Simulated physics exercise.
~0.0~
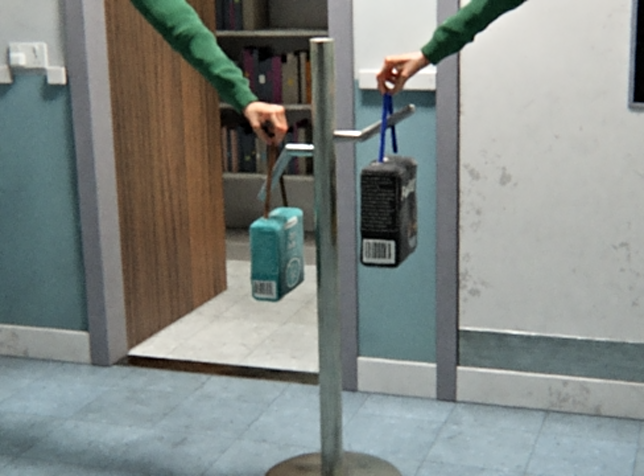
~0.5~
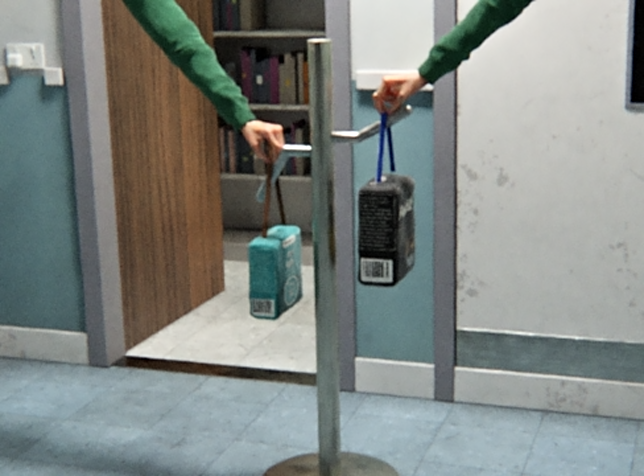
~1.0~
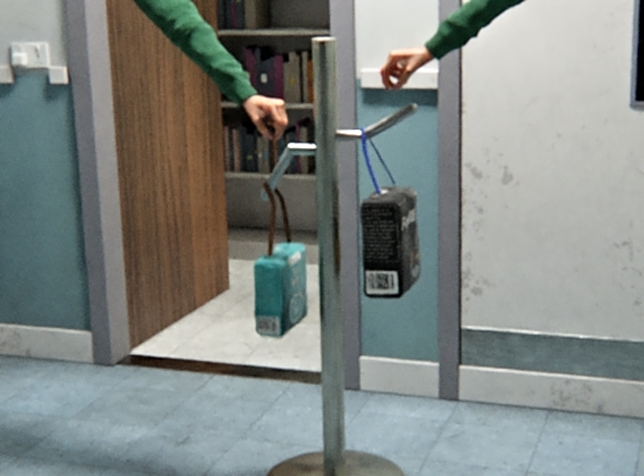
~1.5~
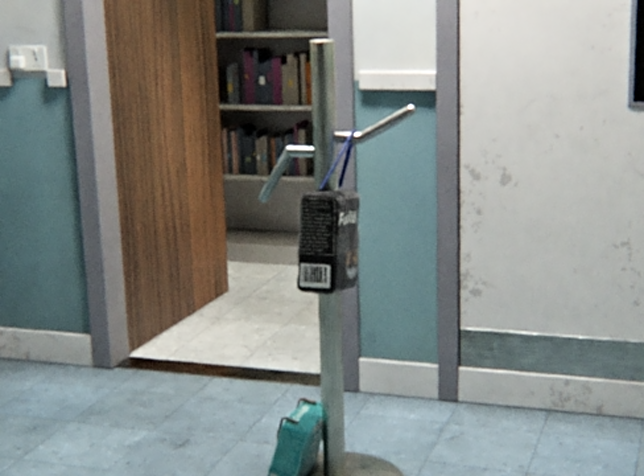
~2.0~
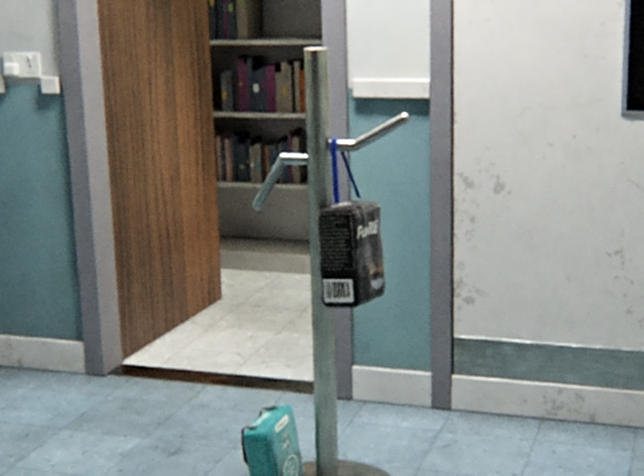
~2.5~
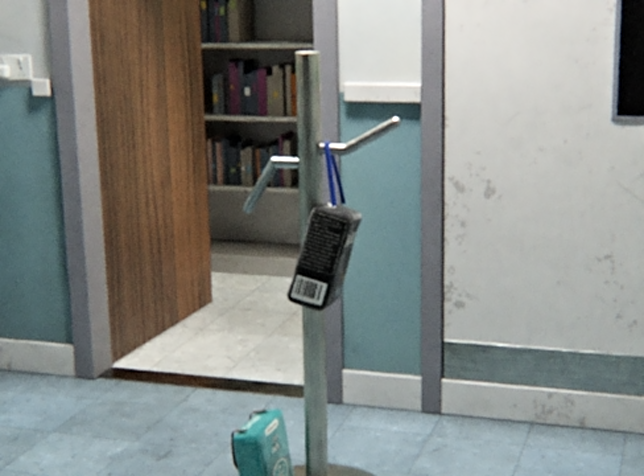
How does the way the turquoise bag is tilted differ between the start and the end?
At the start the turquoise bag is upright as a hand holds it by its loop, and at the end it is leaning over on the floor near the base of the post.
